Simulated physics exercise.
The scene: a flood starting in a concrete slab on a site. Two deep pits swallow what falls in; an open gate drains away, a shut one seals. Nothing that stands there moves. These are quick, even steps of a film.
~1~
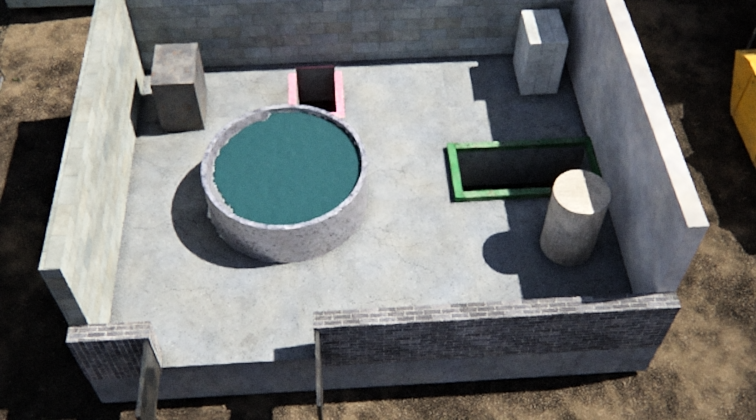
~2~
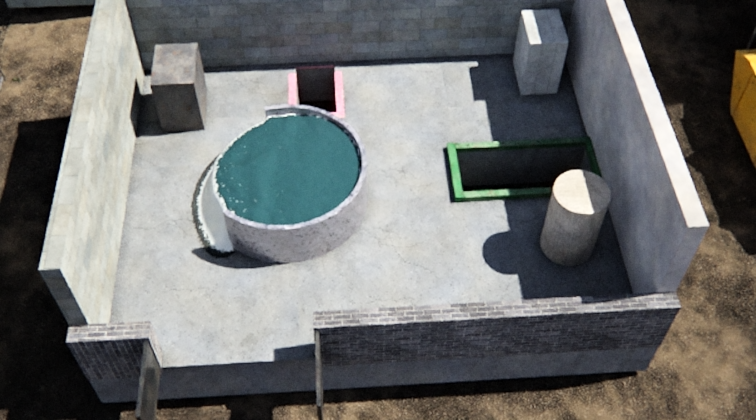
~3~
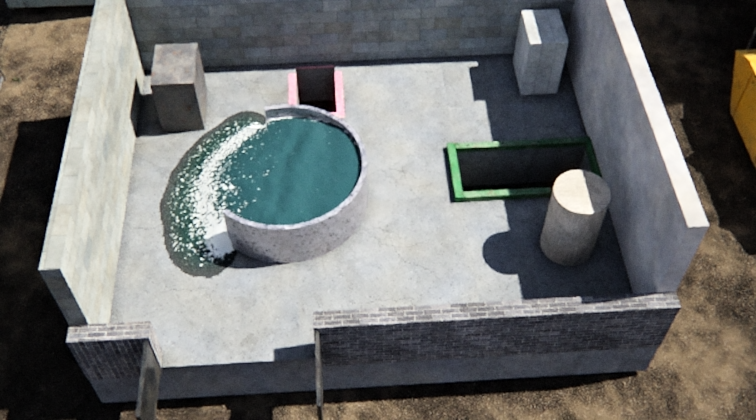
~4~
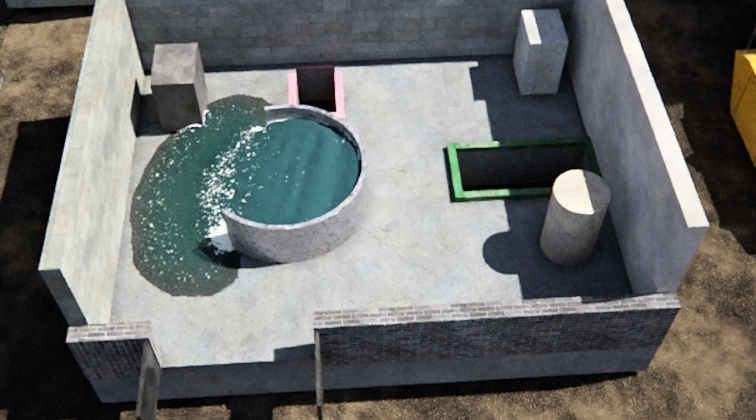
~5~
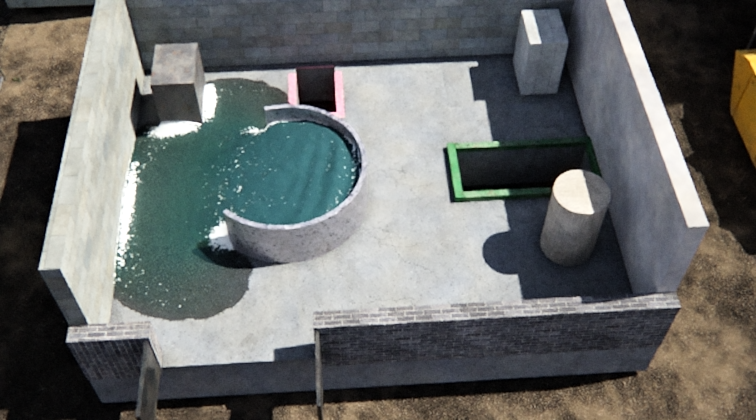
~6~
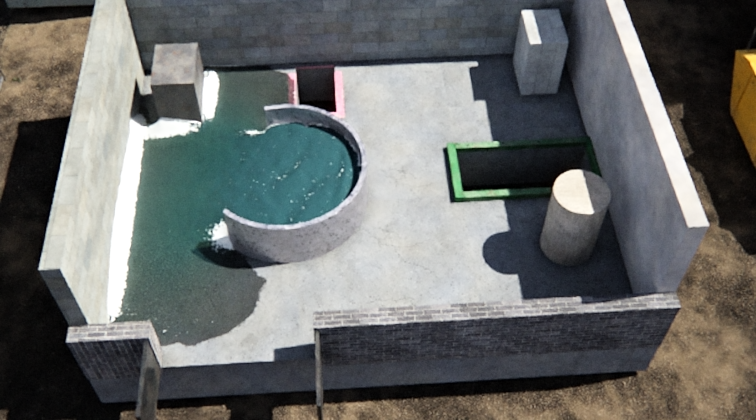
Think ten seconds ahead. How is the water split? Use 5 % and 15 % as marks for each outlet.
One by one: The gate takes more than 15 %; the pink pit takes more than 15 %; the green pit takes less than 5 %.
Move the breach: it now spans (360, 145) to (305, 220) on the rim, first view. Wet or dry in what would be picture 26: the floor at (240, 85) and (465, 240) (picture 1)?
In that order: Dry, covered.
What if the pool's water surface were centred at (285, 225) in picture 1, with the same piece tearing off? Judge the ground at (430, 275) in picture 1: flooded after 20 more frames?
At that place: No water.
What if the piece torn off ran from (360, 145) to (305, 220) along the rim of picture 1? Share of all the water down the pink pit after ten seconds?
Per cent: Pink 4.
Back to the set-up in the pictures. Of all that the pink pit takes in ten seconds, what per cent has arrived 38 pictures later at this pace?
About 85 per cent.
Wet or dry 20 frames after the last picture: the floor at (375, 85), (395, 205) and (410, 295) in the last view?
As listed: No water, no water, awash.
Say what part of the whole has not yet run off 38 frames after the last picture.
Close to 58 %.
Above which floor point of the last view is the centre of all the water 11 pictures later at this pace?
At about (206, 188).
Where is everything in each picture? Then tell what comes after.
Still water in the round tank at (285, 167), in the first picture.
The front is at (227, 253), out from the gap at (215, 176), in the second picture.
Water pours out at (216, 178) and has run to a hidden place, in the third picture.
The front is at (190, 290), out from the gap at (216, 180), in the fourth picture.
The front is at (174, 314), out from the gap at (217, 181), in the fifth picture.
The front is at a hidden place, out from the gap at (217, 181), in the sixth picture.
A moment on, water covers 25 % of the floor; the gate 0 %, the pink pit 0 %, the green pit 0 %.
Next, water covers 35 % of the floor; the gate 1 %, the pink pit 2 %, the green pit 0 %.
Then, water covers 50 % of the floor; the gate 7 %, the pink pit 11 %, the green pit 0 %.
Later, water covers 65 % of the floor; the gate 18 %, the pink pit 23 %, the green pit 0 %.
In the end, water covers 65 % of the floor; the gate 27 %, the pink pit 27 %, the green pit 0 %.
